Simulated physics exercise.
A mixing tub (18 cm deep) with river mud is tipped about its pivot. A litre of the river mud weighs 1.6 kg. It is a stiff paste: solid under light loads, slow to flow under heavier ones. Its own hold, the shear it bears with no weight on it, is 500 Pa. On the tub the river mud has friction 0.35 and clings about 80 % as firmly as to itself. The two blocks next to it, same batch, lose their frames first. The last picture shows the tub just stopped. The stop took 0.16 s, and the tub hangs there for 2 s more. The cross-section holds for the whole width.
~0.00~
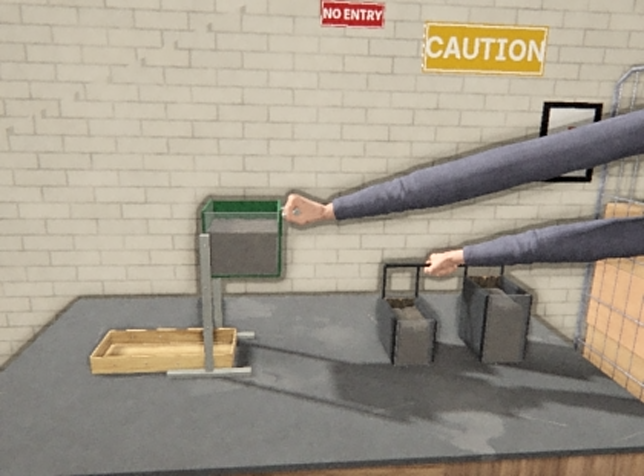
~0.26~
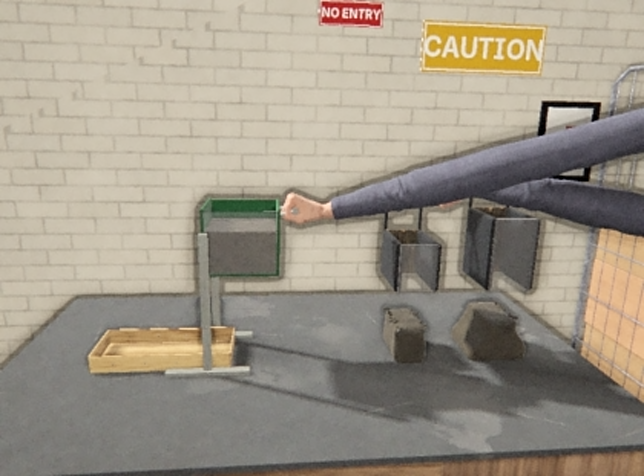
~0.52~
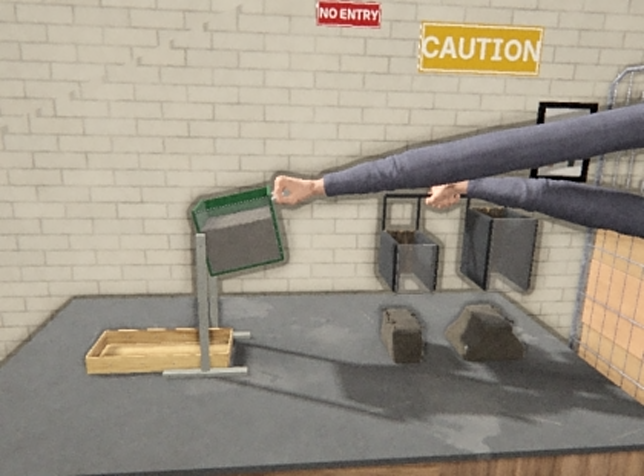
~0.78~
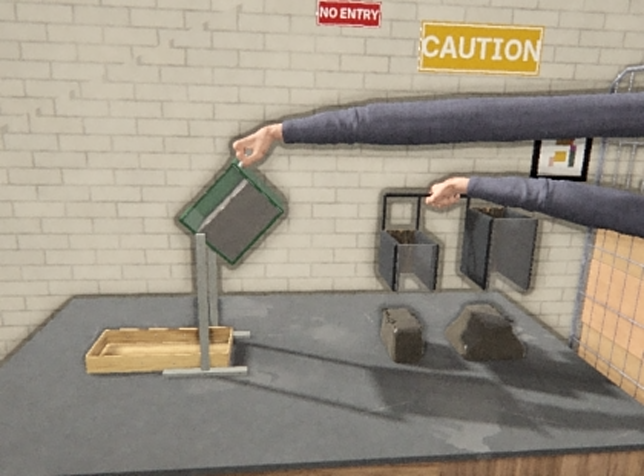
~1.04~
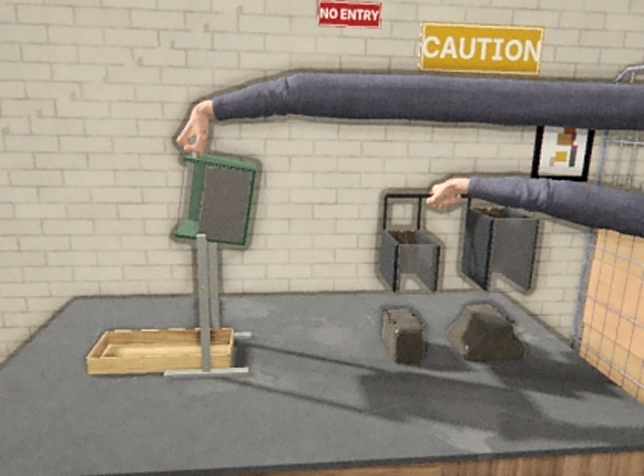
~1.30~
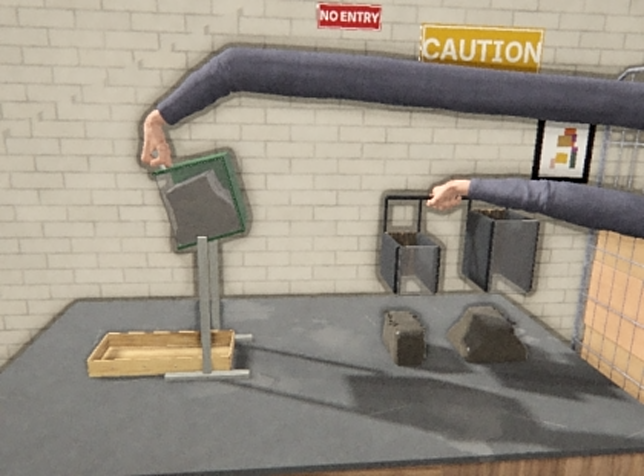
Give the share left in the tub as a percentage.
Expect roughly 29 %.
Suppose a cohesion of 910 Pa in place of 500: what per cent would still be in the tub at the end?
It would be near 50 %.
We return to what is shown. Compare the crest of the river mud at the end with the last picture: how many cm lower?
Some 12 cm.
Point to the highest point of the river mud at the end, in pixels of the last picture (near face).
At about (199, 220).
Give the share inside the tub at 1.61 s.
Some 35 per cent.
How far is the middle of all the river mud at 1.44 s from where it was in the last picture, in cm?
Some 8 cm.
After 1.44 s, the tub is at 105 degrees and holds 61 %.
After 1.61 s, the tub is at 105 degrees and holds 35 %.
After 1.78 s, the tub is at 105 degrees and holds 31 %.
After 1.95 s, the tub is at 105 degrees and holds 29 %.
After 3.30 s, the tub is at 105 degrees and holds 29 %.
